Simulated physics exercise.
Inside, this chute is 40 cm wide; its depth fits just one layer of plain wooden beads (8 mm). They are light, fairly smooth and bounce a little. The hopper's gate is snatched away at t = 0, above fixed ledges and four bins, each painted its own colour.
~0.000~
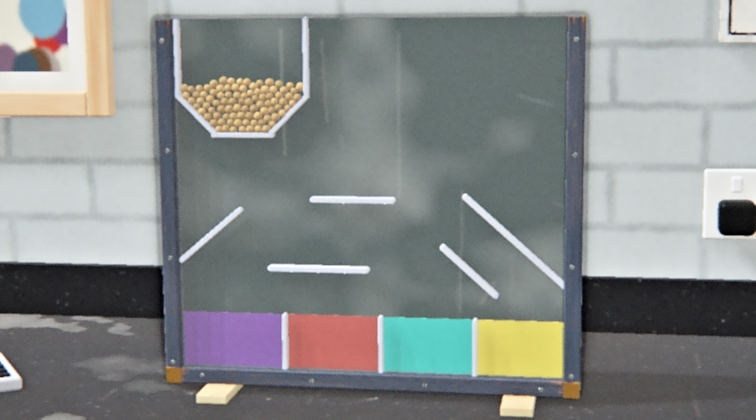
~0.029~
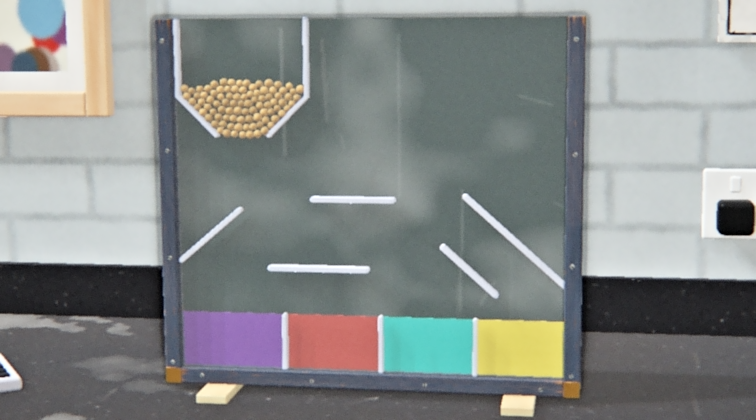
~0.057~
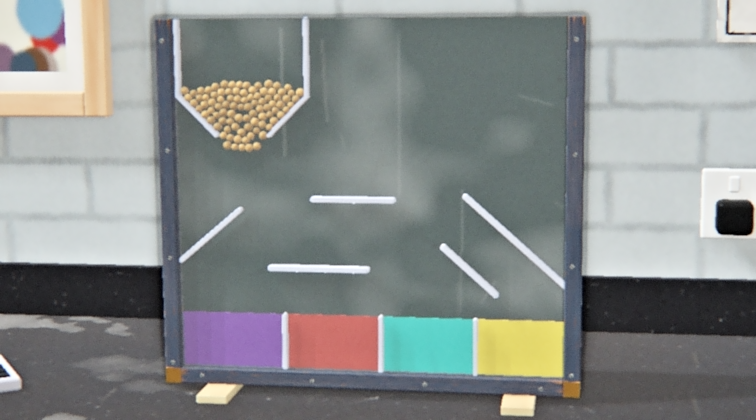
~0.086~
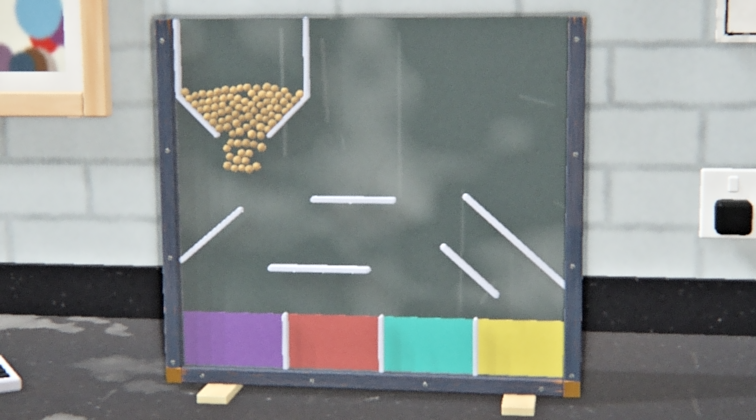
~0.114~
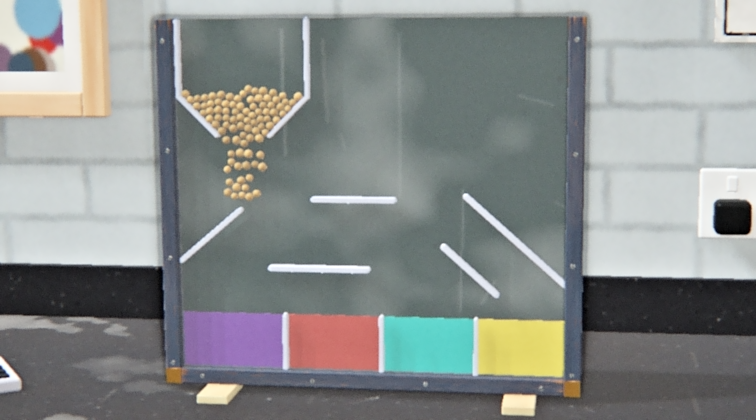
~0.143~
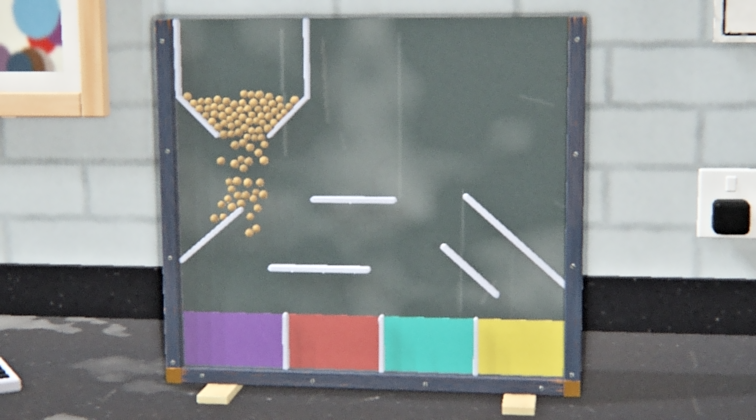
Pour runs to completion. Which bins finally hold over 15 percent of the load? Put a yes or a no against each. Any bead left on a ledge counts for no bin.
Purple gets yes; red gets no; turquoise gets no; yellow gets no.
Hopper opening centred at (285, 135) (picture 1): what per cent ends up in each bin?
Purple bin 55, red bin 0, turquoise bin 15, yellow bin 0.
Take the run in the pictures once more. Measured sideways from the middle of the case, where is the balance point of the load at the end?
Left side, about 12 cm off centre.
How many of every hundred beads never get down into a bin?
Close to 45 in a hundred, I reckon.
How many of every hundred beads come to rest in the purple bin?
I'd put it at around 45 in a hundred.
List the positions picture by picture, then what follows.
The first frame shows gate shut, about 90 beads in the hopper; its mouth (217, 135) to (269, 135); purple (234, 340), red (334, 343), turquoise (428, 347), yellow (520, 350).
The second frame shows gate gone, nothing out yet; lowest bead (243, 135).
In the third frame, 11 out; lowest bead (249, 148).
In the fourth frame, 17 out; lowest bead (249, 169).
In the fifth frame, 26 out; lowest bead (249, 197).
In the sixth frame, 34 out; lowest bead (249, 233); ledges level (271, 268) to (368, 270), level (314, 199) to (394, 200), slope (466, 197) to (566, 286), slope (444, 247) to (497, 295), slope (182, 260) to (240, 210).
After 0.34 s 95 % have left the hopper; down in the bins, purple 20 %.
After 0.55 s 100 % have left the hopper; down in the bins, purple 40 %, turquoise 5 %.
At rest by 1.5 s, purple 45 %, red 0 %, turquoise 10 %, yellow 0 %, left higher up 45 %.
